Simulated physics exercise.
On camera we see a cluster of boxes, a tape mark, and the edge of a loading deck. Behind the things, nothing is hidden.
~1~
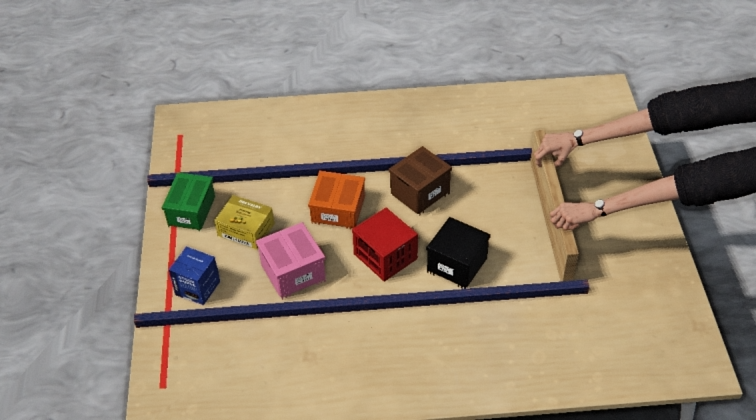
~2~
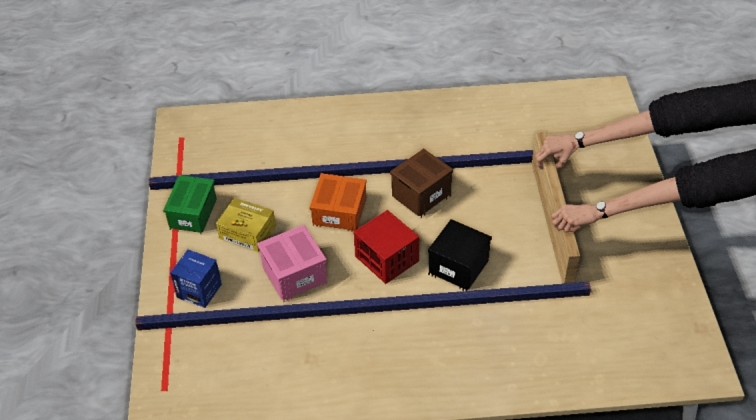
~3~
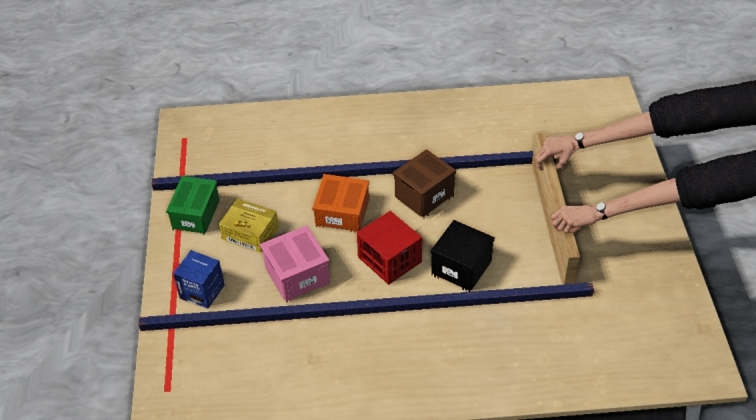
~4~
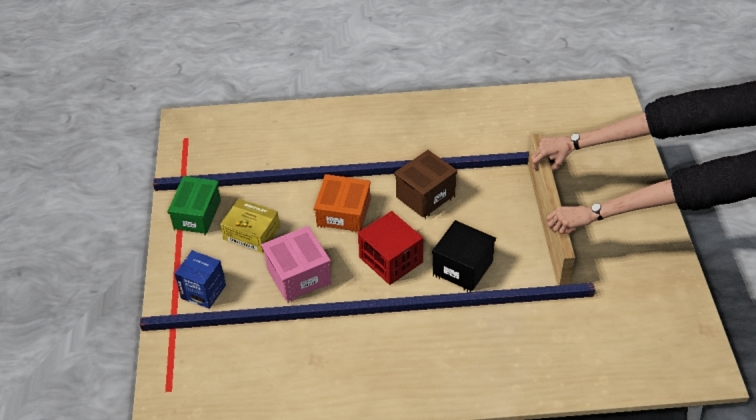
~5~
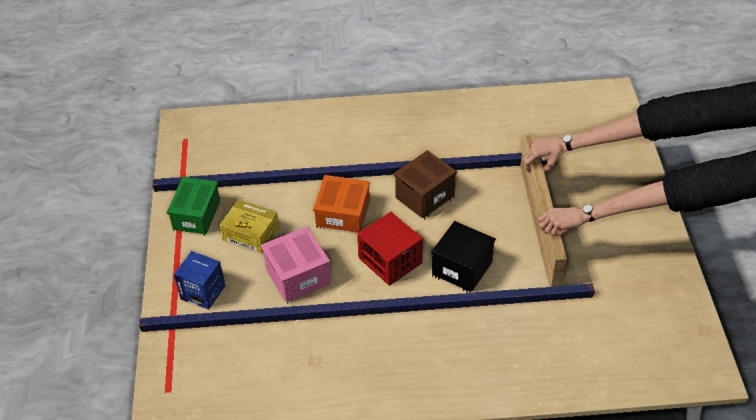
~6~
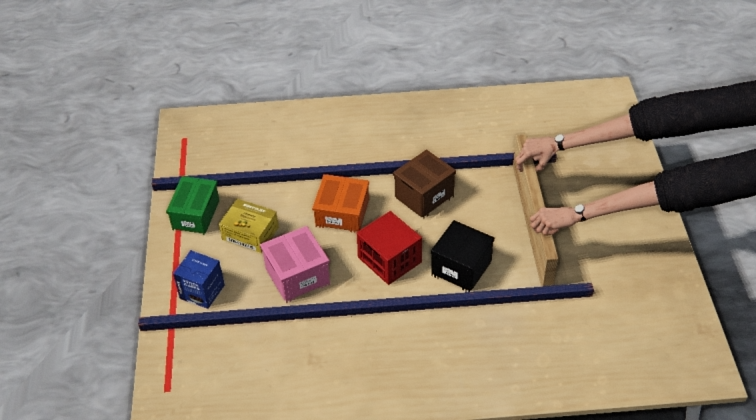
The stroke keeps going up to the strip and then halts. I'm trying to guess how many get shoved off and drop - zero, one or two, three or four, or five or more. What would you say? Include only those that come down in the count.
Looks to me like the count going over is upwards of four.
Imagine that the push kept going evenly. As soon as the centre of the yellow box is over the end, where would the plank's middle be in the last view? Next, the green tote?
Points: About (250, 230) and about (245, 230).
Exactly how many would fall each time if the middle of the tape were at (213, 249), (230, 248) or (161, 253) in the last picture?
The counts would be 4, 3 and 8.
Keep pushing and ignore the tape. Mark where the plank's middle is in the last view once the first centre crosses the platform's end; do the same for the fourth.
Its middle is around (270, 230) and later (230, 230).
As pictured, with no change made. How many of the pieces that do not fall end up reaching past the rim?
The total comes out at 3.
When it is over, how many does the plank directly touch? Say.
That makes 3.
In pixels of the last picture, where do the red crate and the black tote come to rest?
The red crate at (148, 247), the black tote at (147, 292).
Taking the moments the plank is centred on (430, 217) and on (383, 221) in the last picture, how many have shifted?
The counts are 4 and 5.
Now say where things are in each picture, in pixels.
In the first picture, green tote (190, 202); blue box (195, 276); yellow box (245, 222); plank (553, 205); tape (172, 248).
In the second picture, blue box (196, 279); plank (554, 207).
In the third picture, yellow box (249, 225); black tote (462, 256).
In the fourth picture, green tote (195, 205); brown tote (426, 185).
In the fifth picture, blue box (200, 280); pink tote (297, 265).
In the sixth picture, green tote (194, 205); blue box (199, 280); yellow box (249, 226); plank (534, 209); tape (177, 252).
A little later, none off yet; green tote at rest near (194, 205); blue box at rest near (199, 280); yellow box at rest near (249, 226).
Next, none off yet; green tote moving near (190, 205); blue box shifted a little near (189, 283); yellow box shifted about its own width near (220, 233).
Later still, none off yet; green tote shifted about its own width near (151, 202); blue box tilted well over near (112, 313); yellow box shifted well along near (144, 248).
When it is over, the number that fall off is five or more; down, orange tote, pink tote, yellow box, blue box and green tote.
